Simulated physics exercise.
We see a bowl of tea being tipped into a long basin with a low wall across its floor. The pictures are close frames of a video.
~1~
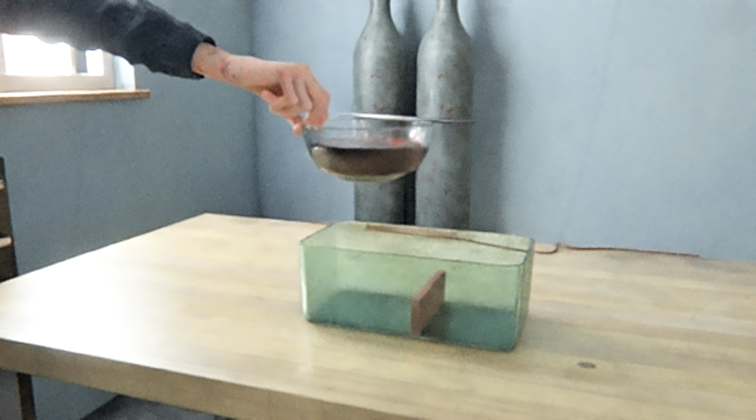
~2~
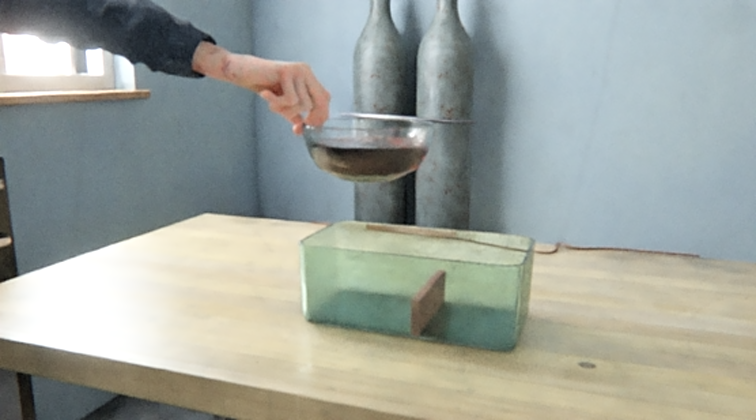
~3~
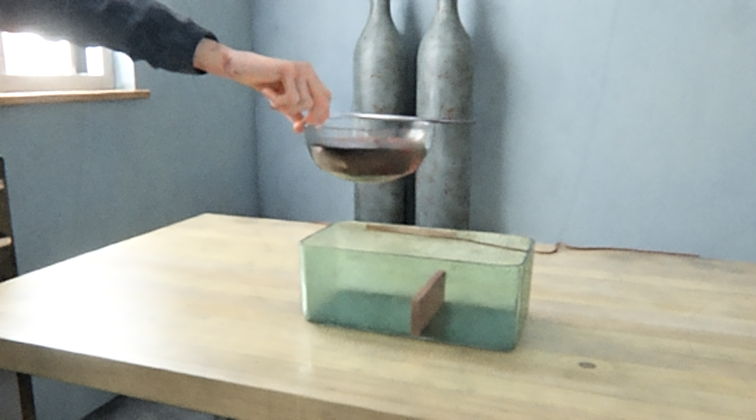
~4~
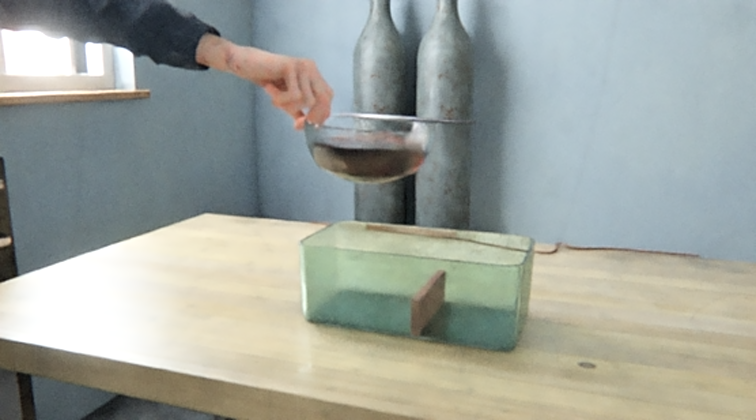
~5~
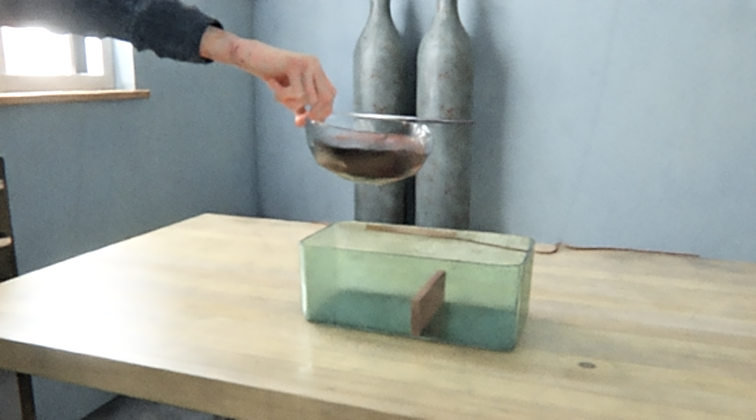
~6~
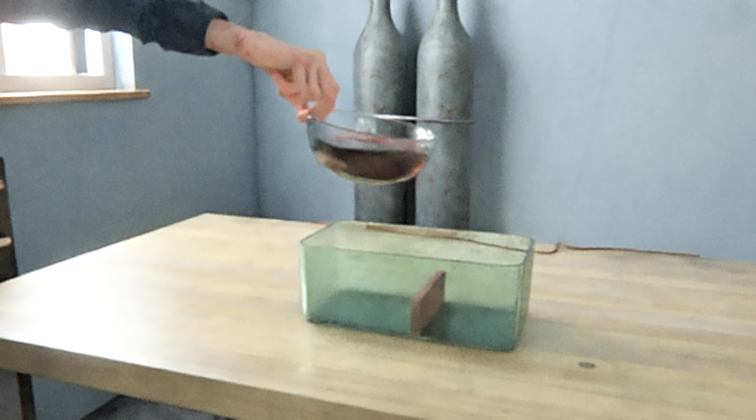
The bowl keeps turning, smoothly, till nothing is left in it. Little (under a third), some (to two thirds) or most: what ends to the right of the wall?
The share right of the wall is above two thirds.
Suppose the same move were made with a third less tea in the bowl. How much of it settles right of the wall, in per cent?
Near 70 %.
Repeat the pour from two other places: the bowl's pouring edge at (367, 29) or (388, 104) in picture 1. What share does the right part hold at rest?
About 30 and 35 per cent.
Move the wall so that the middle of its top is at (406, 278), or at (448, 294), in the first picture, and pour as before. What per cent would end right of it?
The first gives 95 %, the second 55 %.
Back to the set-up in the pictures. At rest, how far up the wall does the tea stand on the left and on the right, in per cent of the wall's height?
The left part 10 per cent, the right part 70.
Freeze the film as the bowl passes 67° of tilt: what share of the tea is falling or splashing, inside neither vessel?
It comes to 40 per cent or so.
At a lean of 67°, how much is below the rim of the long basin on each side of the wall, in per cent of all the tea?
Some 0 per cent left and 15 right.
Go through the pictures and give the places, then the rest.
It leans 0°; its right rim is at (431, 127); the tea meets the walls at (316, 140) and (427, 145); the long basin's rim runs from (318, 233) to (529, 253); the wall's top is at (430, 285), in the first frame.
It leans 0°; its right rim is at (431, 128); the tea meets the walls at (316, 141) and (427, 146), in the second frame.
It leans 2°; its right rim is at (431, 129); the tea meets the walls at (317, 140) and (427, 146), in the third frame.
It leans 4°; its right rim is at (432, 132); the tea meets the walls at (317, 139) and (428, 147), in the fourth frame.
It leans 7°; its right rim is at (433, 136); the tea meets the walls at (318, 138) and (428, 148), in the fifth frame.
It leans 11°; its right rim is at (434, 141); the tea meets the walls at (319, 138) and (429, 149), in the sixth frame.
A moment on, the bowl is tipped part way and 47 per cent is still to pour, 0 is left of the wall and 14 right of it.
Next, the bowl is tipped on its side and 4 per cent is still to pour, 13 is left of the wall and 75 right of it.
Then the bowl is tipped on its side and 0 per cent is still to pour, 22 is left of the wall and 77 right of it.
Later the bowl is tipped on its side and 0 per cent is still to pour, 22 is left of the wall and 77 right of it.
In the end 22 per cent lies left of the wall, 77 right of it and 1 outside.
